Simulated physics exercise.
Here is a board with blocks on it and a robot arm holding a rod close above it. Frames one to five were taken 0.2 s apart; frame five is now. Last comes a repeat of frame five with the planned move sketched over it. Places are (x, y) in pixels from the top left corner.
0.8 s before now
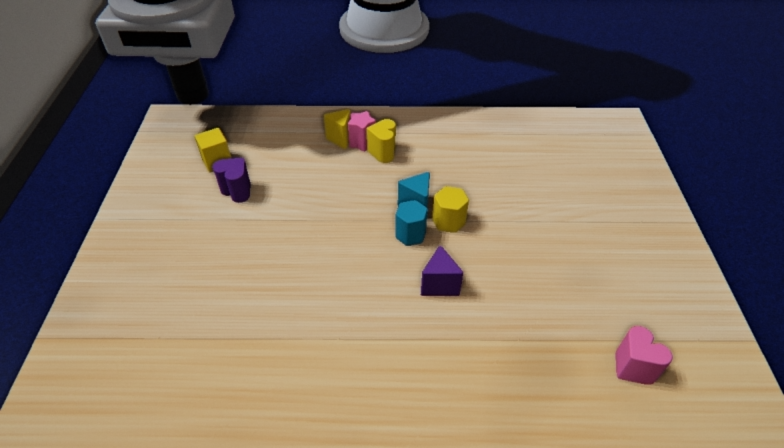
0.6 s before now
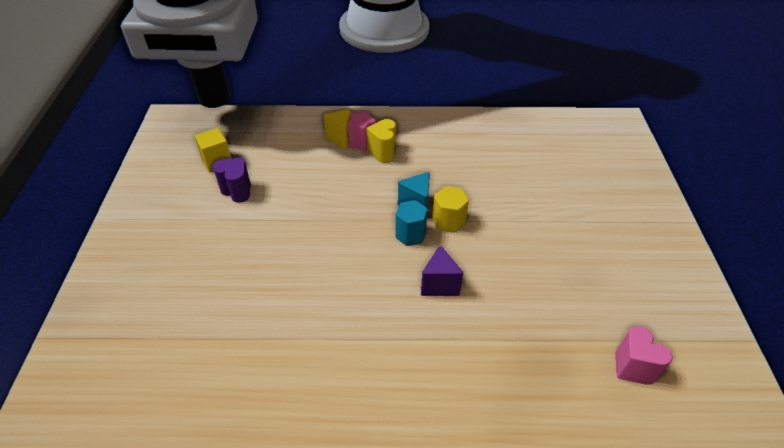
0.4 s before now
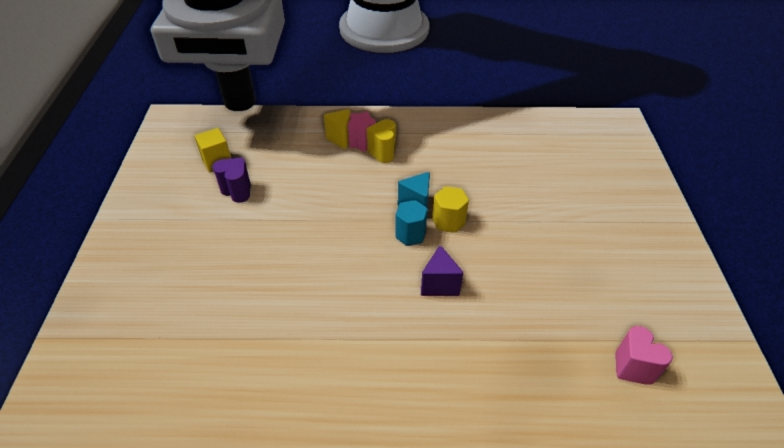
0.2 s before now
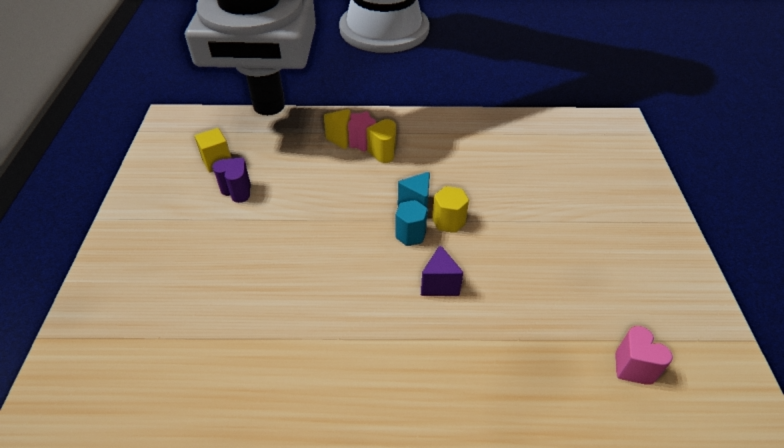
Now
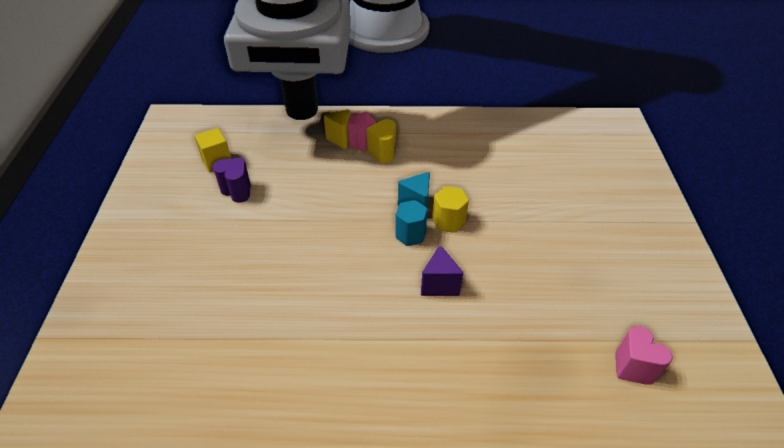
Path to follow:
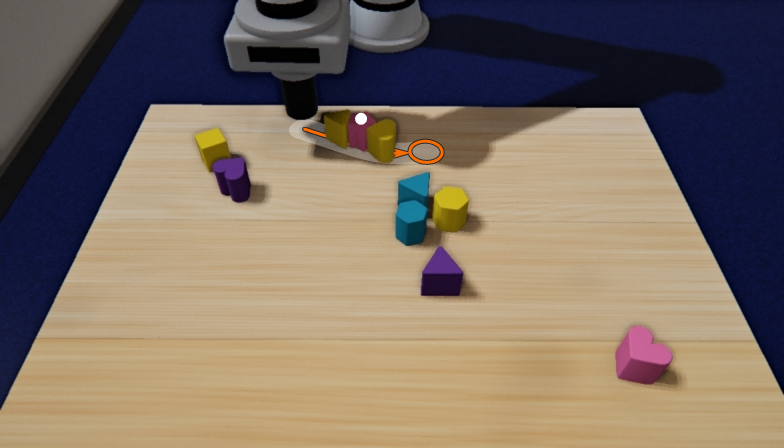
A robot arm with a black rod hangs over the far left edge of a pale wooden board on a blue floor, seen from above at an angle. A yellow cube and purple block sit at left, yellow and pink blocks in a row at the back, turquoise, yellow and purple blocks mid-board, and a pink heart at lower right. The arm glides steadily right along the back edge while the blocks and camera stay still.
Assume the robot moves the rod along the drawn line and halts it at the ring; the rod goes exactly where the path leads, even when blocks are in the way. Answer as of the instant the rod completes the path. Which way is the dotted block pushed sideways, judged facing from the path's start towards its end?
Taking start-to-end as forward, the block's sideways shift goes to the left.
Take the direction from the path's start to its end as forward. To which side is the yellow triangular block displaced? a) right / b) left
a (right)
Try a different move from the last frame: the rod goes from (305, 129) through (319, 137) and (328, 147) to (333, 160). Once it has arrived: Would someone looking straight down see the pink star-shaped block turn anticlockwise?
Yes - that is the case.
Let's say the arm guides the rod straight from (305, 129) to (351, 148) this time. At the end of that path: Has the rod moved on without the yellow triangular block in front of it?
Short answer: No.
Path on the board, from (305, 129) over (342, 141) and (382, 152) to (426, 152); the dot is on the pink star-shaped block.
On the path given first. One third of the way, rod at (342, 124); yellow triangular block at (369, 124), turned 15° anticlockwise; pink star-shaped block at (391, 122), turned 15° anticlockwise; yellow heart block at (409, 134).
Two thirds of the way, rod at (382, 134); yellow triangular block at (406, 134), turned 45° anticlockwise; pink star-shaped block at (413, 120), turned 55° anticlockwise; yellow heart block at (438, 139).
At the end, rod at (427, 134); yellow triangular block at (438, 144); pink star-shaped block at (439, 113), turned 140° anticlockwise; yellow heart block at (460, 144), turned 45° anticlockwise; turquoise triangular block in place.
